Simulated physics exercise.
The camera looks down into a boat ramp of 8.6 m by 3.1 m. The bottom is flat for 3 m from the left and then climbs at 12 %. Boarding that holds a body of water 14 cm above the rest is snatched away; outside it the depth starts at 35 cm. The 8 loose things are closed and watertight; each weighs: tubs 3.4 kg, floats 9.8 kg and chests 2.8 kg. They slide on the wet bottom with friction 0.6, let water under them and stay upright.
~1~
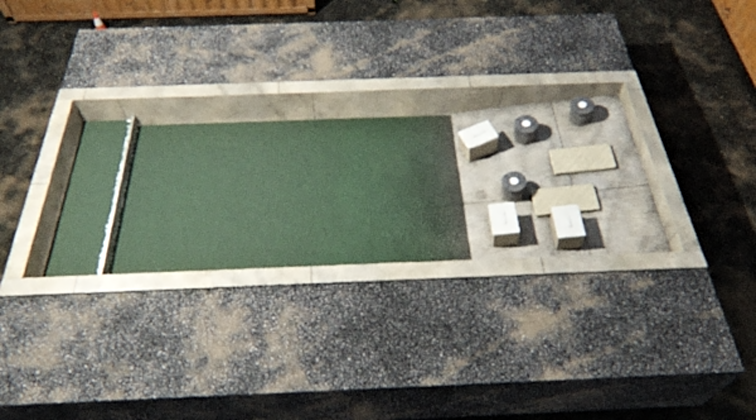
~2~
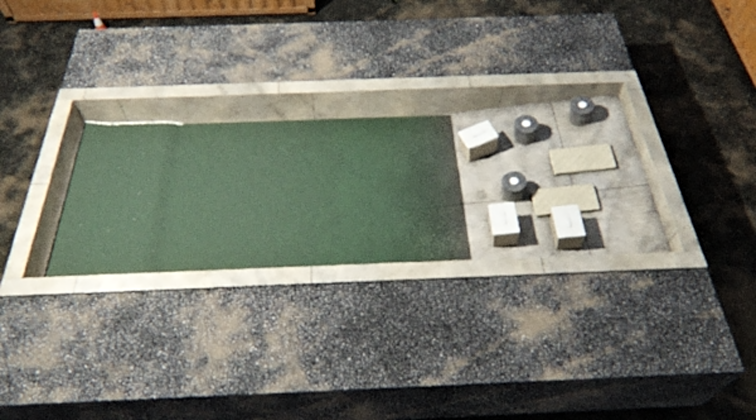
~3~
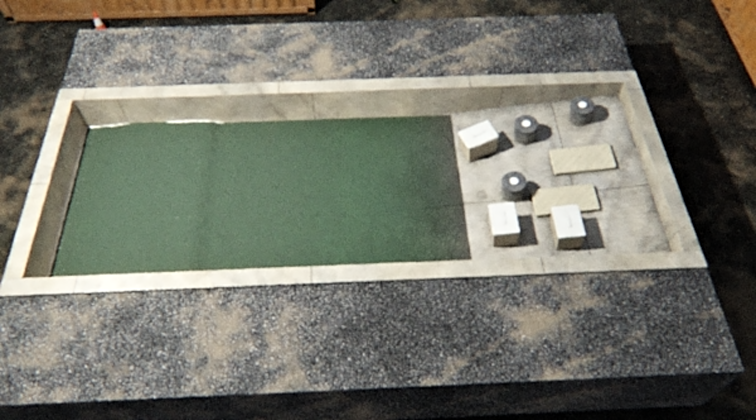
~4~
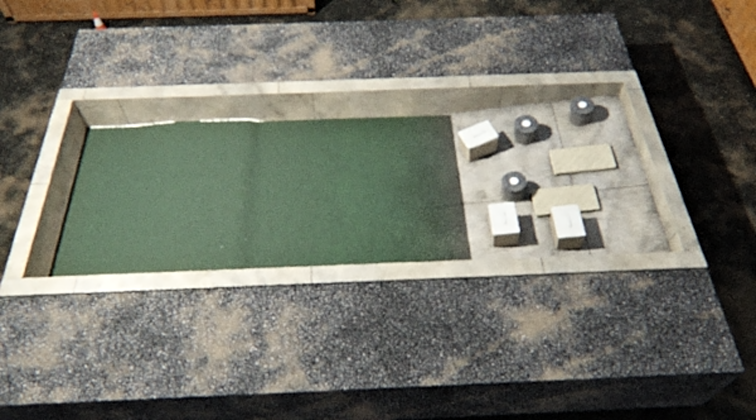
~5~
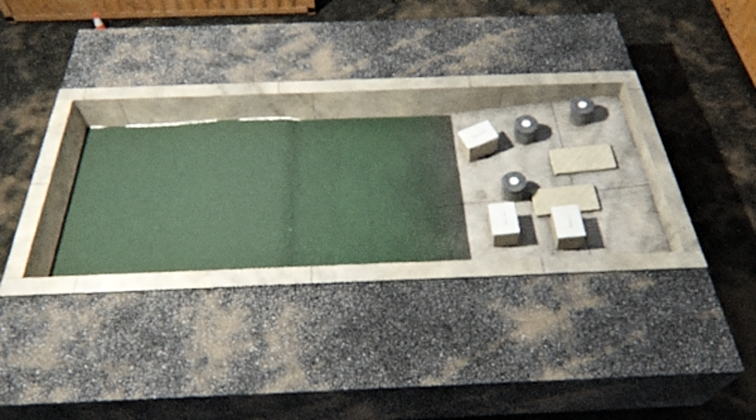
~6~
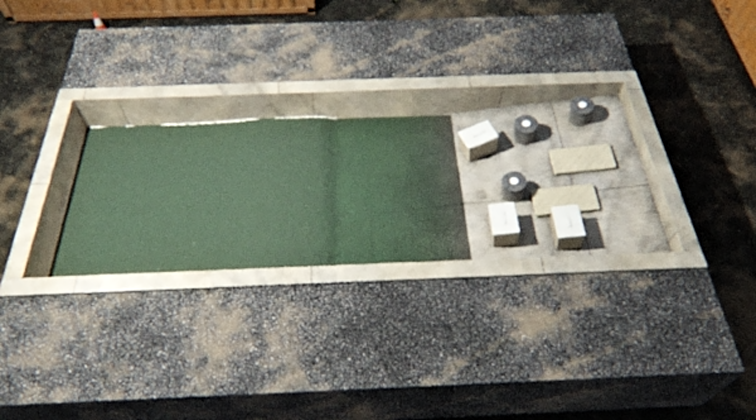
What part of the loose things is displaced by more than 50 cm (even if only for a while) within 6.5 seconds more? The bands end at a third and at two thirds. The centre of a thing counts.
Share: Less than a third.
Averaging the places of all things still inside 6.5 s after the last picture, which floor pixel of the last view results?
At about (510, 182).
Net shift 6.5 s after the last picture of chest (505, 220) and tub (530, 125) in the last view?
In that order: 150 cm, 0 cm.
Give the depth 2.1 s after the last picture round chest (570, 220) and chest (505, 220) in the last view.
Roughly 0 and 3 cm.
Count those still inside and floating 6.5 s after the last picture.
I count 2.
Then, 0.6 s after the last picture 0 of 8 are over 50 cm from their spots; 0 afloat.
Then, 2.1 s after the last picture 0 of 8 are over 50 cm from their spots; 1 afloat.
Then, 4.1 s after the last picture 2 of 8 are over 50 cm from their spots; 2 afloat.
Then, 6.5 s after the last picture 2 of 8 are over 50 cm from their spots, and 2 have been at some point; 2 afloat.
